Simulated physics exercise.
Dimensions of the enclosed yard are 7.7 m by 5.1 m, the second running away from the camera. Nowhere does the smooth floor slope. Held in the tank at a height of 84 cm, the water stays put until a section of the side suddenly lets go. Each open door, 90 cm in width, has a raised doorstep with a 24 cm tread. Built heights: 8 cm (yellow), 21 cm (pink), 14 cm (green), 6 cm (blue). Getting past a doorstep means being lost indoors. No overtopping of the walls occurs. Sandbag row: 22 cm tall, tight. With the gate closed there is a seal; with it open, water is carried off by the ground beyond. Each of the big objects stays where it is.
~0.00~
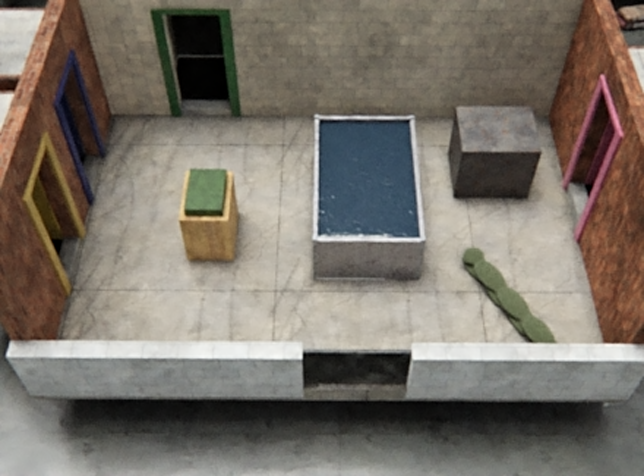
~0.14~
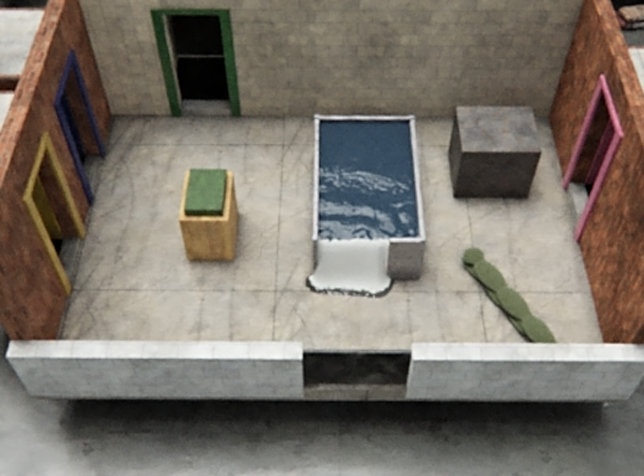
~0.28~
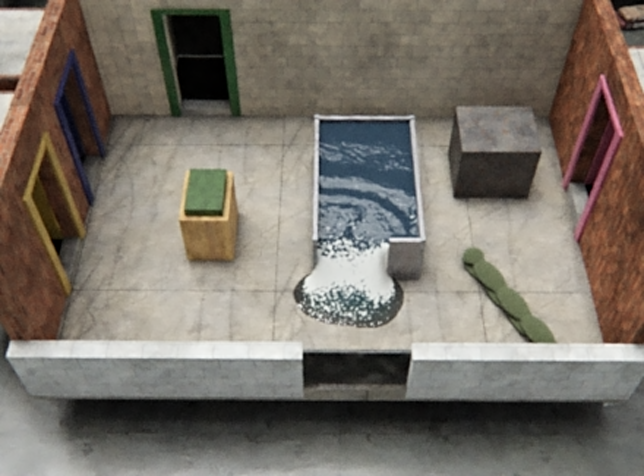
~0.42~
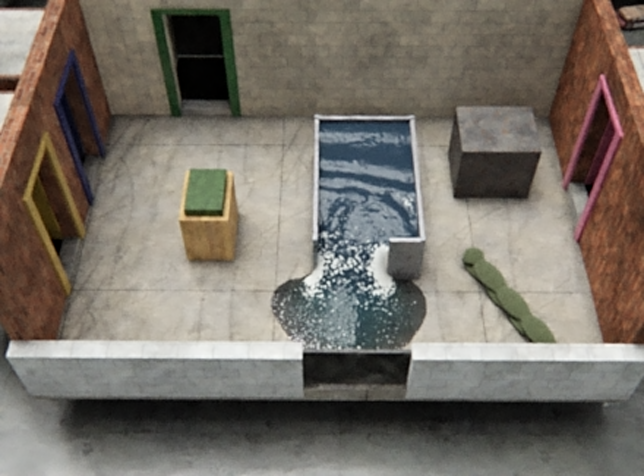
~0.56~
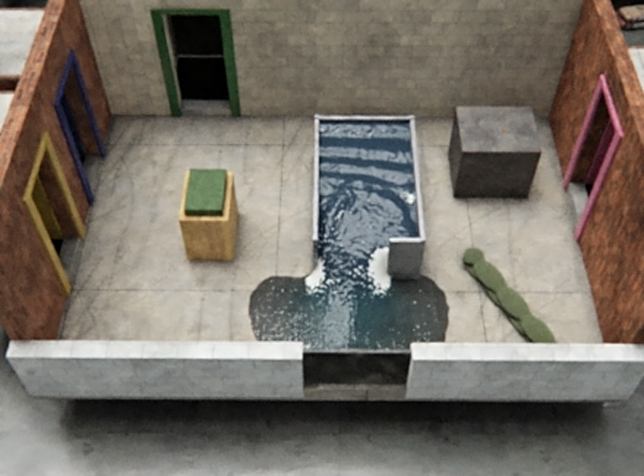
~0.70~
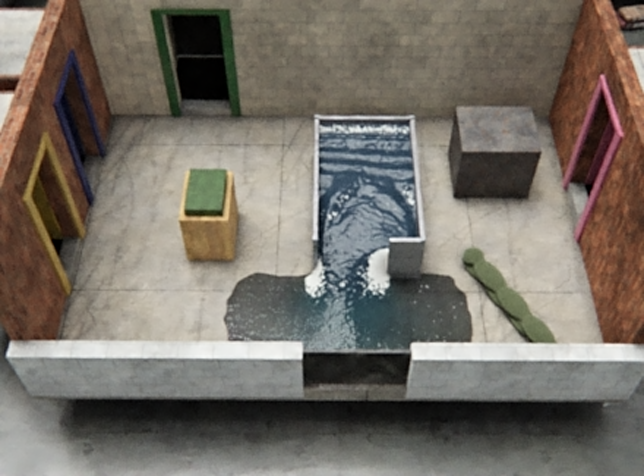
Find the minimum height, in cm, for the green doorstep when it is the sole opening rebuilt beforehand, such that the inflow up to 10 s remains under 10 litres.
The minimum height is about 10.5 cm.
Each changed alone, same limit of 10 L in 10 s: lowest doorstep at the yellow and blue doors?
Close to 16 cm (yellow) and close to 6.5 cm (blue).
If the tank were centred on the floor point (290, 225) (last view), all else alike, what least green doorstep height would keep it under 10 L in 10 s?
A minimum of about 13.5 cm.
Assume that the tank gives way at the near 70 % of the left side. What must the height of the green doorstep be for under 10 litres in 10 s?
Some 21 cm.
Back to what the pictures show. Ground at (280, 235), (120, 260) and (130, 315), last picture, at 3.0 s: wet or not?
One by one: Clear, drenched, drenched.
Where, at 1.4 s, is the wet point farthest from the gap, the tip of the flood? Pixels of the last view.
Around pixel (89, 372).
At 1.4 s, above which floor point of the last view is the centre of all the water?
The centre of all the water is around (355, 260).
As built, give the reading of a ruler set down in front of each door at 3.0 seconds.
In cm - yellow: 18, pink: 1, green: 0, blue: 3.
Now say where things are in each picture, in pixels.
The first picture shows the tank at (366, 178) is whole and still, 84 cm deep; the green door at (200, 71) is dry.
In the second picture, the front is at (366, 293), 0.3 m from the gap at (352, 265); 0.2 m2 of floor is wet, 84 cm left at the back.
In the third picture, the front is at (346, 321), 0.8 m from the gap at (352, 265); 0.9 m2 of floor is wet, 84 cm left at the back.
In the fourth picture, water pours out at (352, 267) and has run 1.4 m, to a hidden place; about 9 cm deep outside, 84 cm at the back.
In the fifth picture, the gap is at (352, 266), the front 1.7 m out at a hidden place; the back of the tank holds 81 cm.
In the sixth picture, the gap is at (352, 266), the front 1.9 m out at a hidden place; the back of the tank holds 72 cm; the green door at (200, 71), 4.3 m from the gap, is still 3.8 m from the nearest water.
After 1.4 s water covers 20 % of the floor, deepest (51 cm) near (351, 362); it has not reached the green door.
After 3.0 s water covers 45 % of the floor, deepest (36 cm) near (532, 351); it has not reached the green door.
After 10.0 s water covers 95 % of the floor, deepest (14 cm) near (521, 118); 10 cm at the green door, 0 litres in over its 14 cm doorstep.
At the green door as built, the water arrived by 4.2 s and peaked near 13 cm at 5.4 s.
With a doorstep of 9 cm, 23 litres would have come in within the 10 s; with 12 cm, 2 litres. So under 10 litres takes about 10.5 cm.
